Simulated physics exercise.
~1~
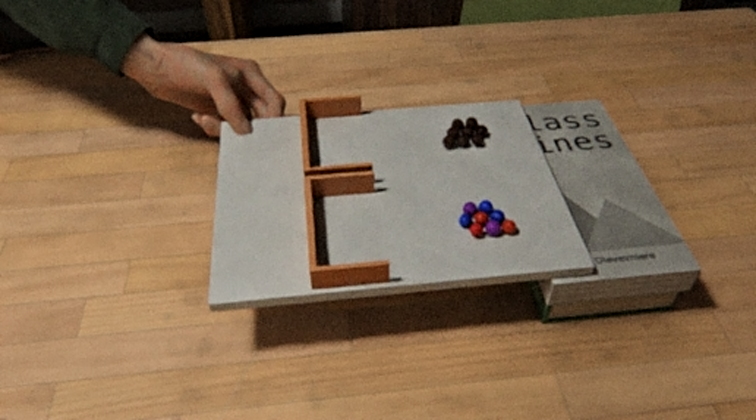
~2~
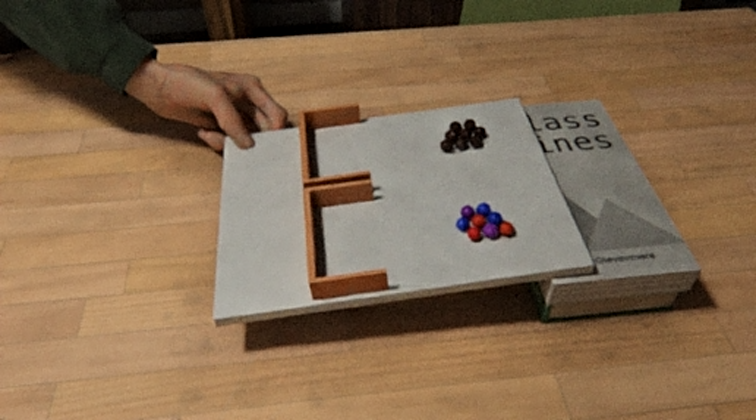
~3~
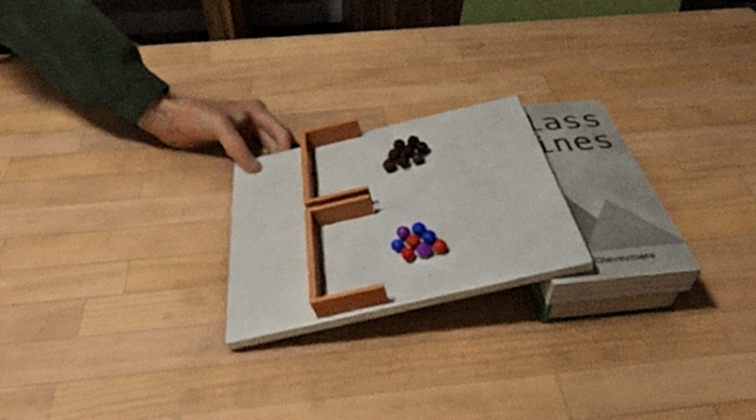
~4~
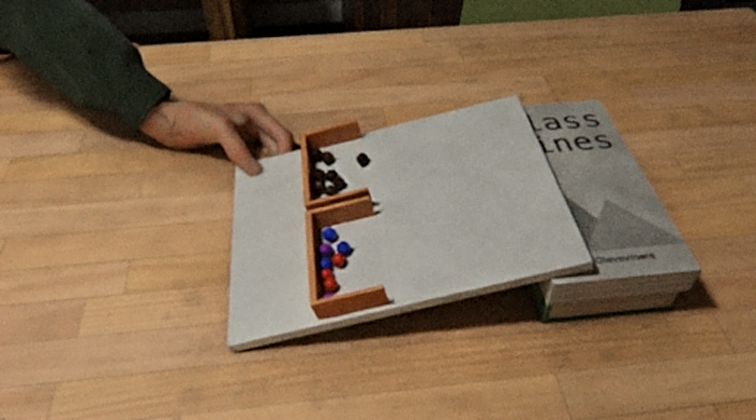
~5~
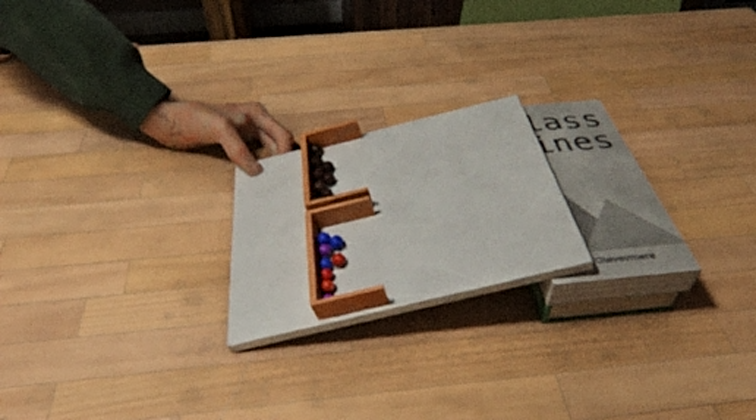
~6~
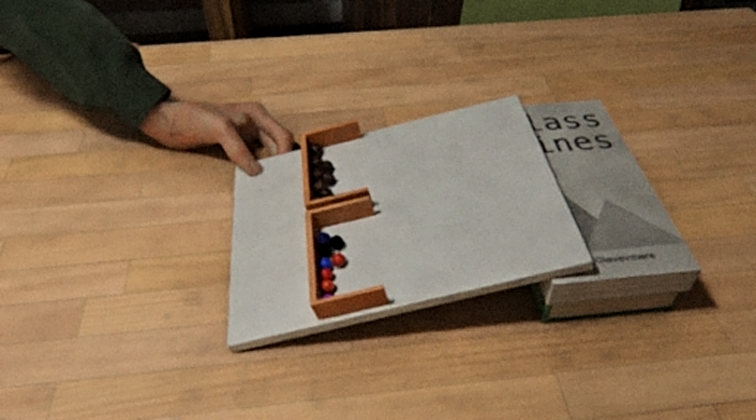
A hand lowers the board's left end, and two bead heaps slide into orange fences.
